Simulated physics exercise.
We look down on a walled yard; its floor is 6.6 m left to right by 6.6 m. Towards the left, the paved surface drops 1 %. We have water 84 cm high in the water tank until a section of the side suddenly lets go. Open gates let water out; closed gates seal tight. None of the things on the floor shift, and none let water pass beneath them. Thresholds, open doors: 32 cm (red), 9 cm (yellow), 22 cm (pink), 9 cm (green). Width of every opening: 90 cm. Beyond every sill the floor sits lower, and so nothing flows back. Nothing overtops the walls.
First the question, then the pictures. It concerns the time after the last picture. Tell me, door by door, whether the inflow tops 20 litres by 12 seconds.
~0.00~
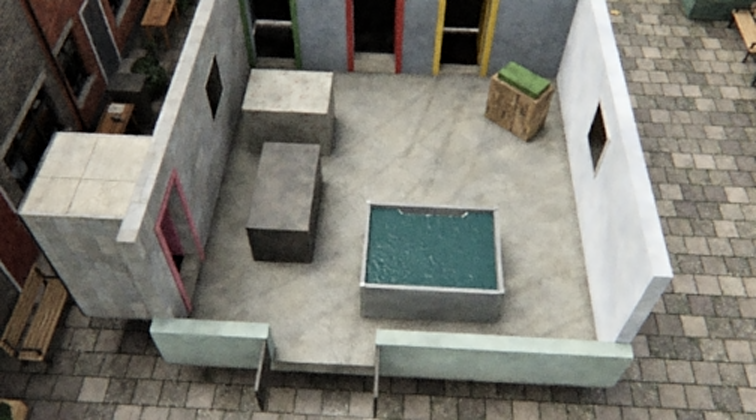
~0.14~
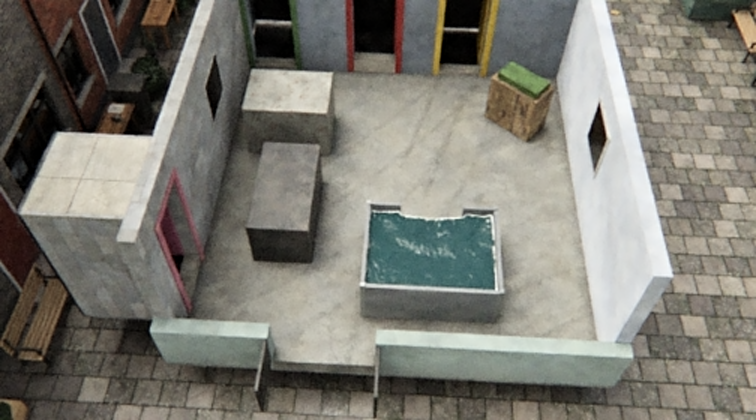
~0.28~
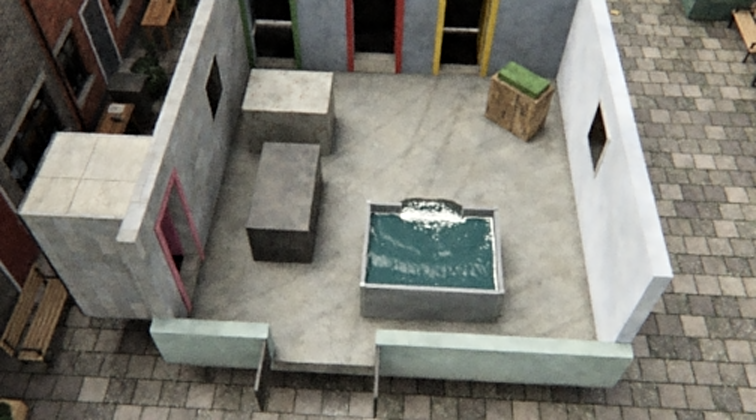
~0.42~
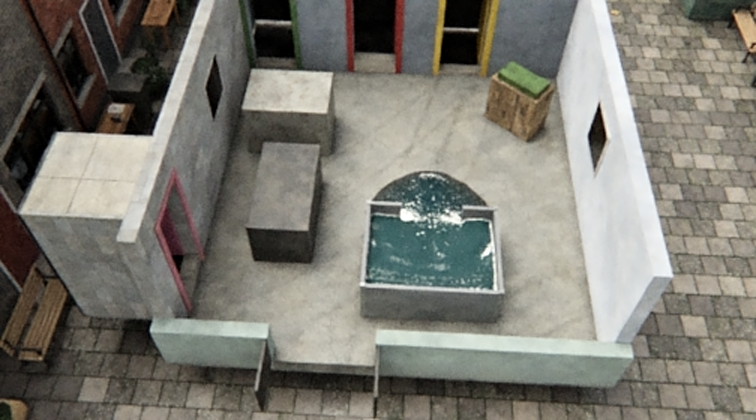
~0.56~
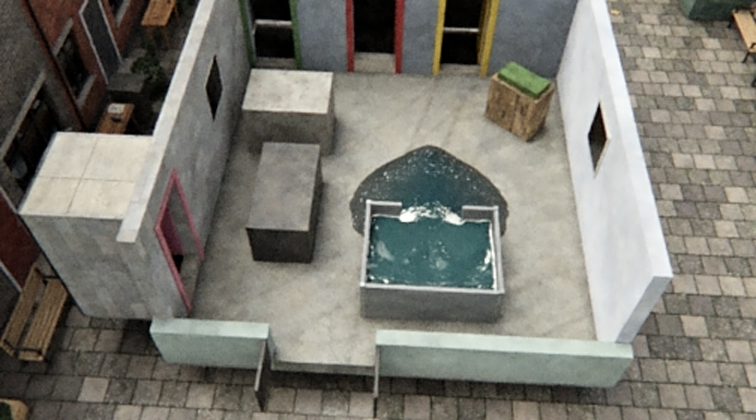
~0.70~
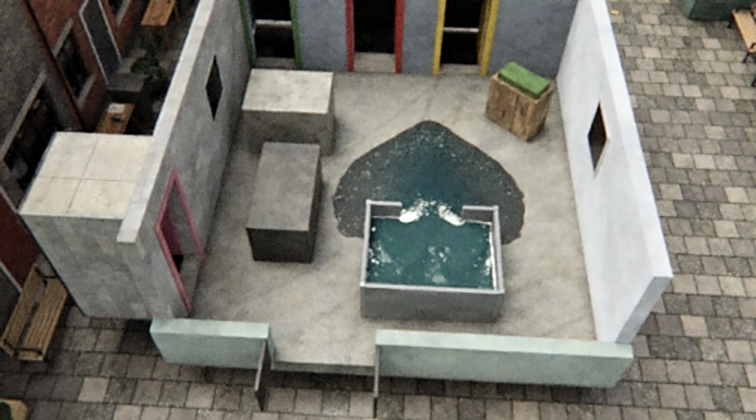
At the red door it falls short; at the yellow door it tops it; at the pink door it falls short; at the green door it tops it.
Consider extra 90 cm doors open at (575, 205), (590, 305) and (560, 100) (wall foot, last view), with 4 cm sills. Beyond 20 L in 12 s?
Less, less, more.
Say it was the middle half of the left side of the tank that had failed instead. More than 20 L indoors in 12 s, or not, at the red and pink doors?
For red, too little; for pink, too much.
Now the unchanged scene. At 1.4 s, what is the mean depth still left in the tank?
Mean depth: Some 50 cm.
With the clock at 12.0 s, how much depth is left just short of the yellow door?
The mean depth is around 5.5 cm.
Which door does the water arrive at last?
Pink.
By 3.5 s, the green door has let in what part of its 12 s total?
Around 0 percent.
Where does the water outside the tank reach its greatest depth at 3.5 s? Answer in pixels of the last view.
Roughly (250, 71).
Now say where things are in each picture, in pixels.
The water tank at (432, 248) is whole and still, 84 cm deep, in the first frame.
The front is at a hidden place, 0.6 m from the gap on the water tank's far side; 0.2 m2 of floor is under water; 84 cm left at the back of the water tank, in the second frame.
The front is at (453, 205), 0.9 m from the gap on the water tank's far side; 0.9 m2 of floor is under water; 82 cm left at the back of the water tank, in the third frame.
The front is at (439, 175), 1.5 m from the gap on the water tank's far side; 2.3 m2 of floor is under water; 74 cm left at the back of the water tank, in the fourth frame.
Water pours out on the water tank's far side and has run 2.2 m, to (424, 149); typically 6 cm deep outside, 71 cm at the water tank's back, in the fifth frame.
The front is at (436, 125), 2.8 m from the gap on the water tank's far side; 6.5 m2 of floor is under water; 70 cm left at the back of the water tank, in the sixth frame.
After 1.4 s water covers 40 % of the floor and is deepest (40 cm) near (433, 233); red door 15 cm at the sill, 0 L in, yellow door 13 cm at the sill, 7 L in, pink door not reached, green door not reached.
After 2.2 s water covers 50 % of the floor and is deepest (36 cm) near (350, 74); red door 24 cm at the sill, 0 L in, yellow door 24 cm at the sill, 89 L in, pink door not reached, green door 6 cm at the sill, 0 L in.
After 3.5 s water covers 60 % of the floor and is deepest (24 cm) near (250, 71); red door 16 cm at the sill, 0 L in, yellow door 18 cm at the sill, 205 L in, pink door not reached, green door 12 cm at the sill, 2 L in.
After 7.0 s water covers 80 % of the floor and is deepest (15 cm) near (184, 332); red door 10 cm at the sill, 0 L in, yellow door 12 cm at the sill, 290 L in, pink door 5 cm at the sill, 0 L in, green door 15 cm at the sill, 56 L in.
After 12.0 s water covers 100 % of the floor and is deepest (13 cm) near (250, 71); red door 8 cm at the sill, 0 L in, yellow door 5 cm at the sill, 297 L in, pink door 7 cm at the sill, 0 L in, green door 12 cm at the sill, 103 L in.
